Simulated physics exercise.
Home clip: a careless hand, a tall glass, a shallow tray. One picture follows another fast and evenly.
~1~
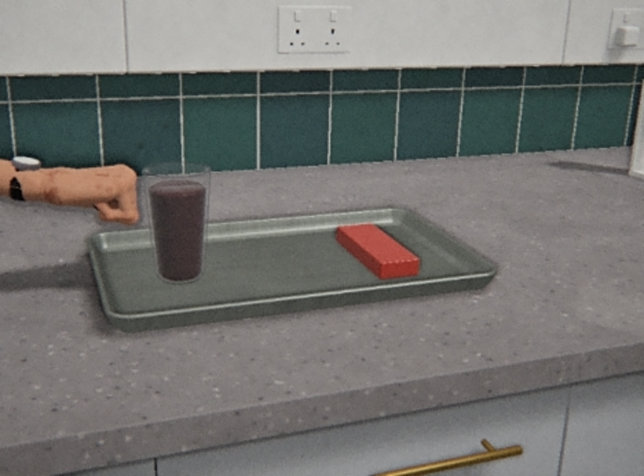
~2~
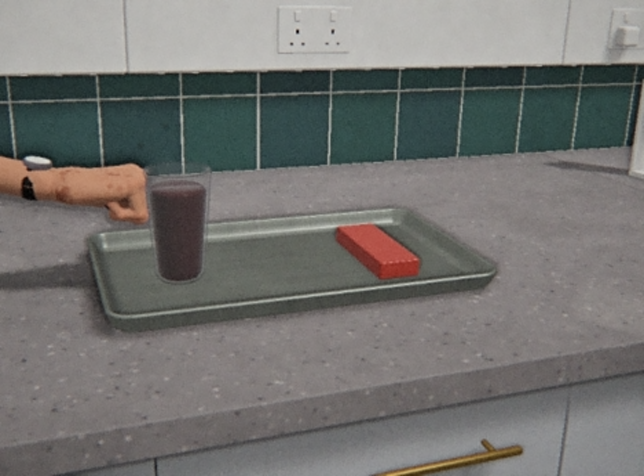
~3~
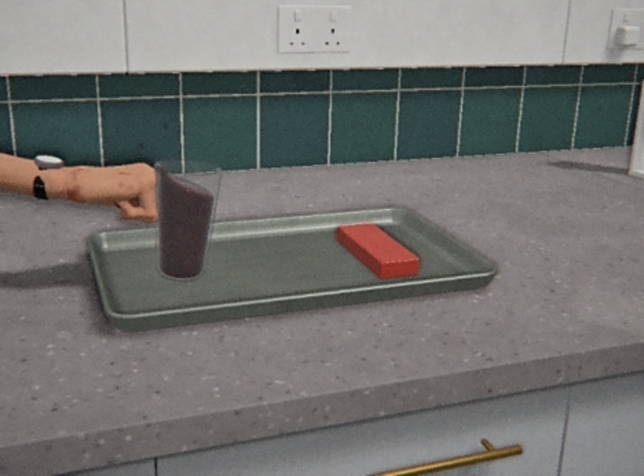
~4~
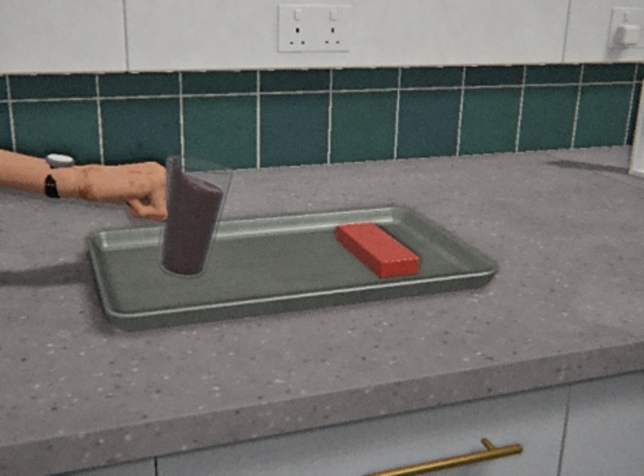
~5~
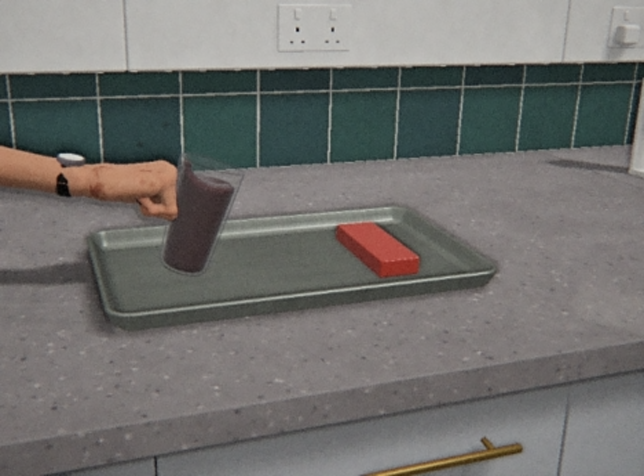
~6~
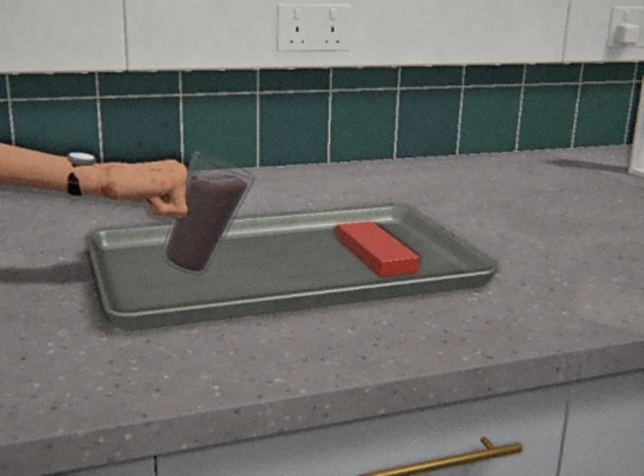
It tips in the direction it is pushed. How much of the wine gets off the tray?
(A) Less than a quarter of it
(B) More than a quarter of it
Answer: A.
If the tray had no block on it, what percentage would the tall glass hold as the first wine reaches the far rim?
About 55 per cent.
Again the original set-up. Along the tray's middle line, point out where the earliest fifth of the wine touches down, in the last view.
About (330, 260).
A moment on, the tall glass is falling and 98 per cent is in the glass, 0 on the tray and 2 above or beyond its rim.
Next, the tall glass lies on its side and 69 per cent is in the glass, 19 on the tray and 11 above or beyond its rim.
Then the tall glass lies on its side and 41 per cent is in the glass, 38 on the tray and 21 above or beyond its rim.
Later the tall glass lies on its side and 22 per cent is in the glass, 64 on the tray and 14 above or beyond its rim.
At rest 87 per cent is held by tray and glass, 13 is off the tray.
